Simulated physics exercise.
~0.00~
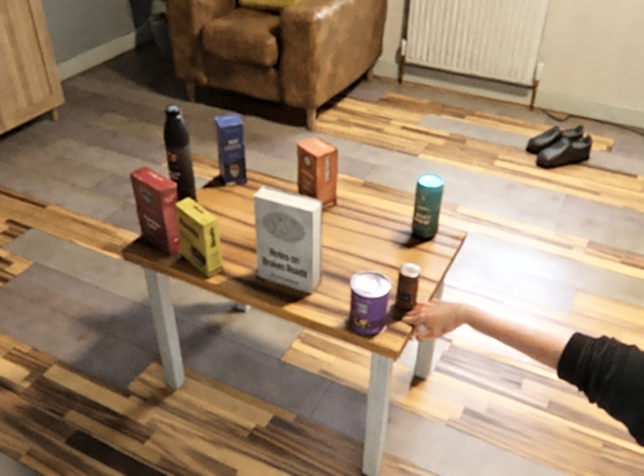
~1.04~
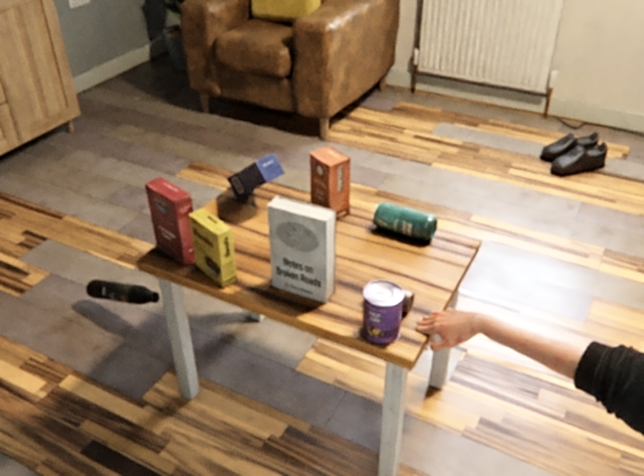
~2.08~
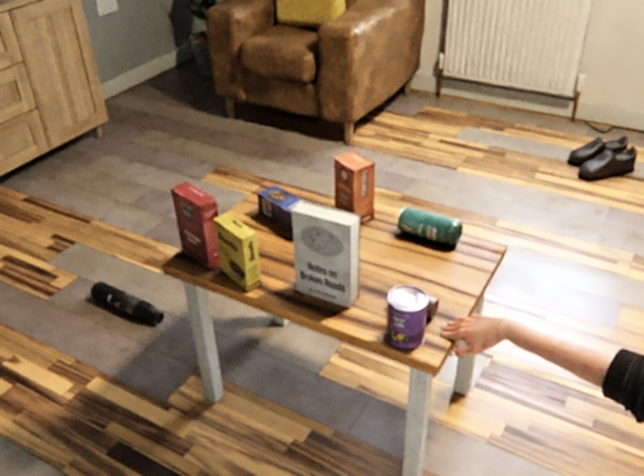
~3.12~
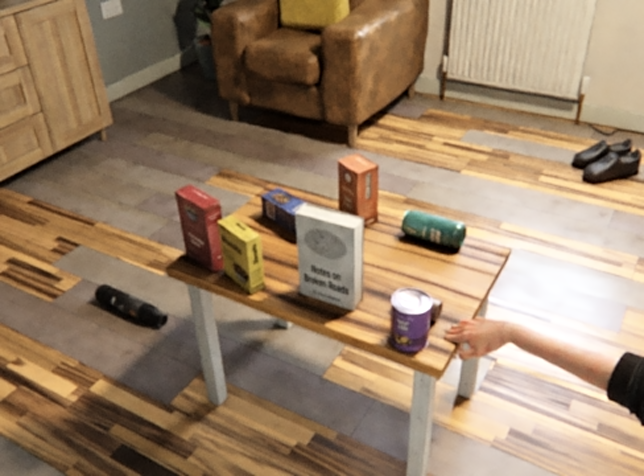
A side table with a wooden top and pale legs stands in a living room, holding a white book, several cartons and packets, a purple tin, a turquoise can, a brown shaker and a black bottle, while a hand rests at its right corner. The table is jolted, and the black bottle drops off the left side. The turquoise can and brown shaker topple onto their sides as the blue carton tilts, then falls flat too. The view drifts slightly left. Finally, the bottle lies still on the floor, and the remaining five items stay upright on the table.
